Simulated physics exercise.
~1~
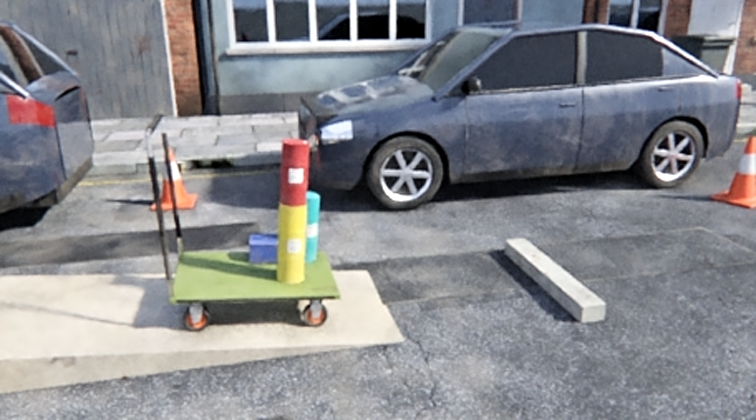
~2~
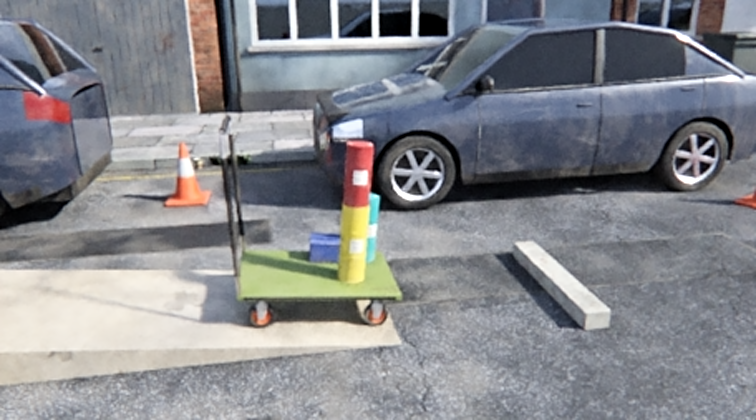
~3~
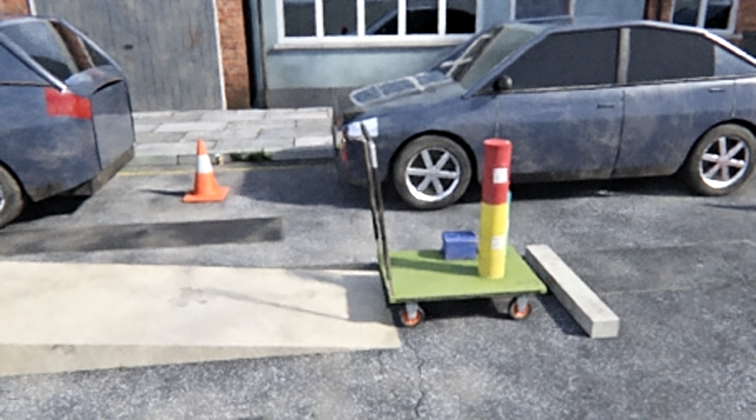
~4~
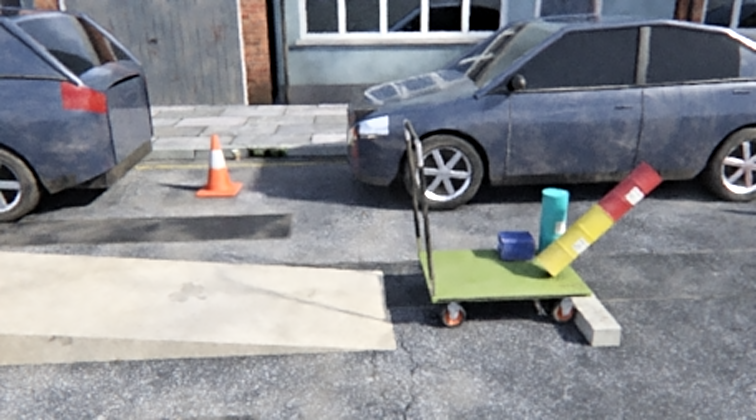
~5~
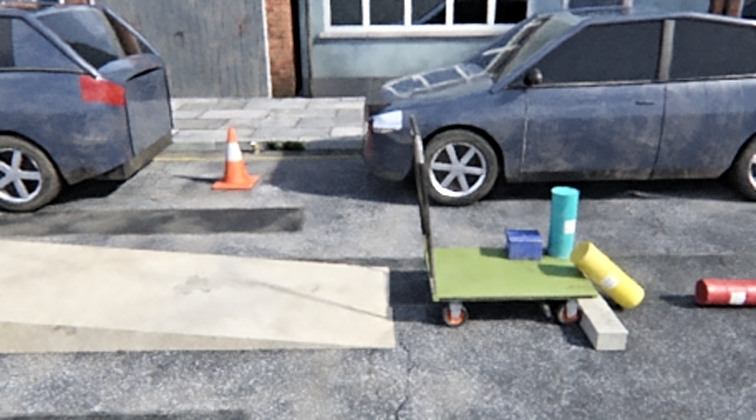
A green trolley rolls right into a kerb, toppling its stacked red and yellow canisters off.
